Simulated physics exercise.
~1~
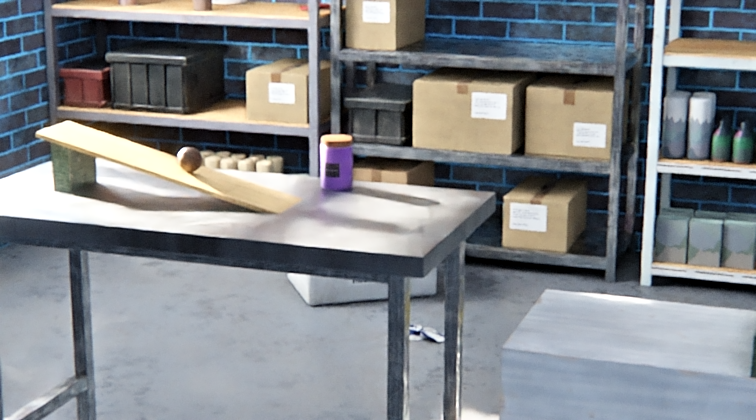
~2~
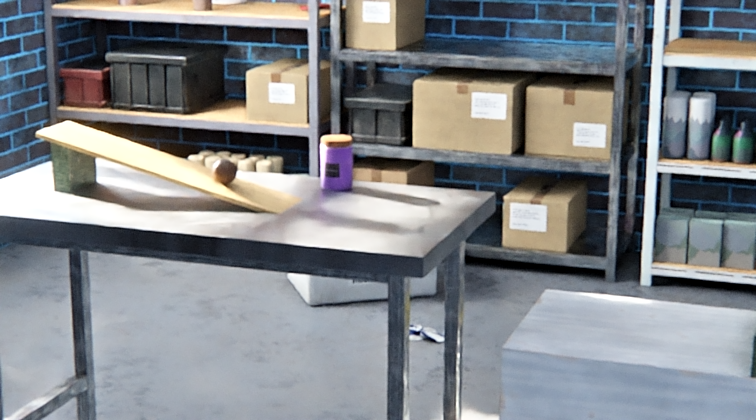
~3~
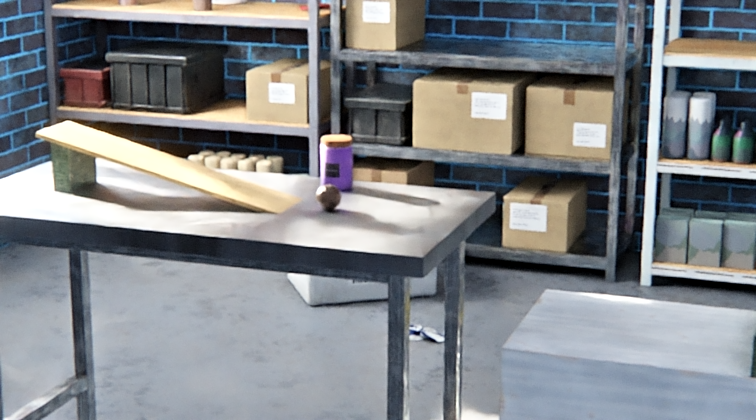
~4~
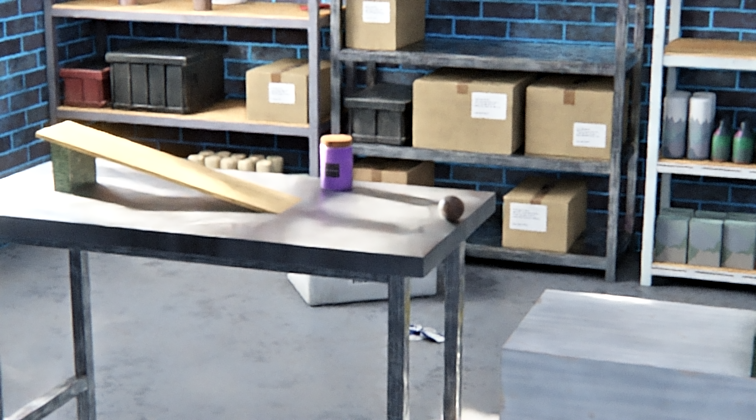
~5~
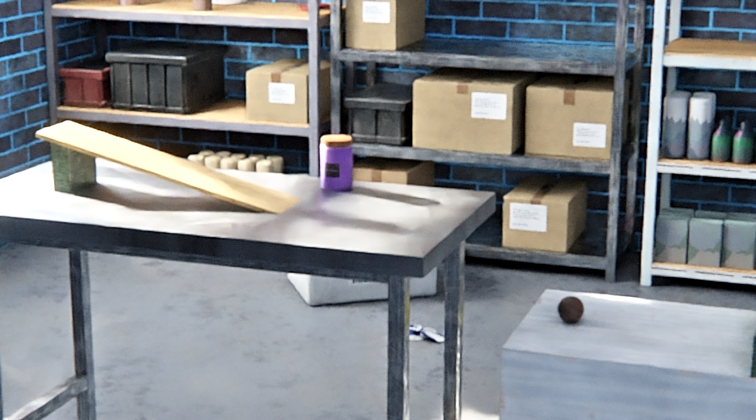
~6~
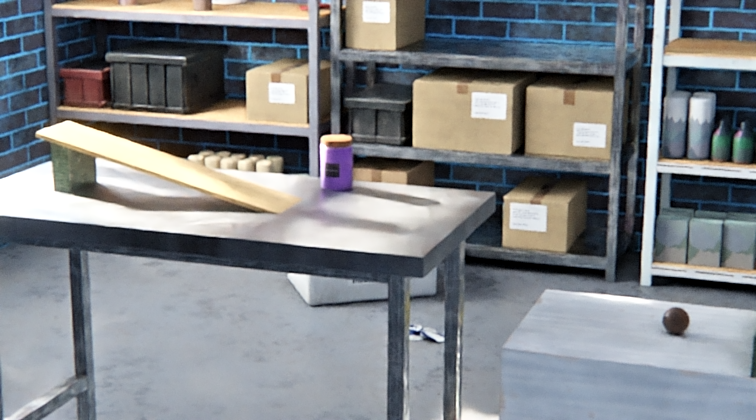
A brown ball rolls down a fixed wooden ramp on a grey table at the left, seen from slightly above in a storeroom with blue-lined brick walls and shelves of boxes. A purple jar with a tan lid stands on the table beyond the ramp's foot, and a lower pale cabinet sits at the right, across a gap. The ball leaves the ramp, passes in front of the jar and rolls right towards the table's edge. It crosses the gap, dropping onto the cabinet top, and moves farther right. At the end it is on the cabinet, while the jar remains in place.
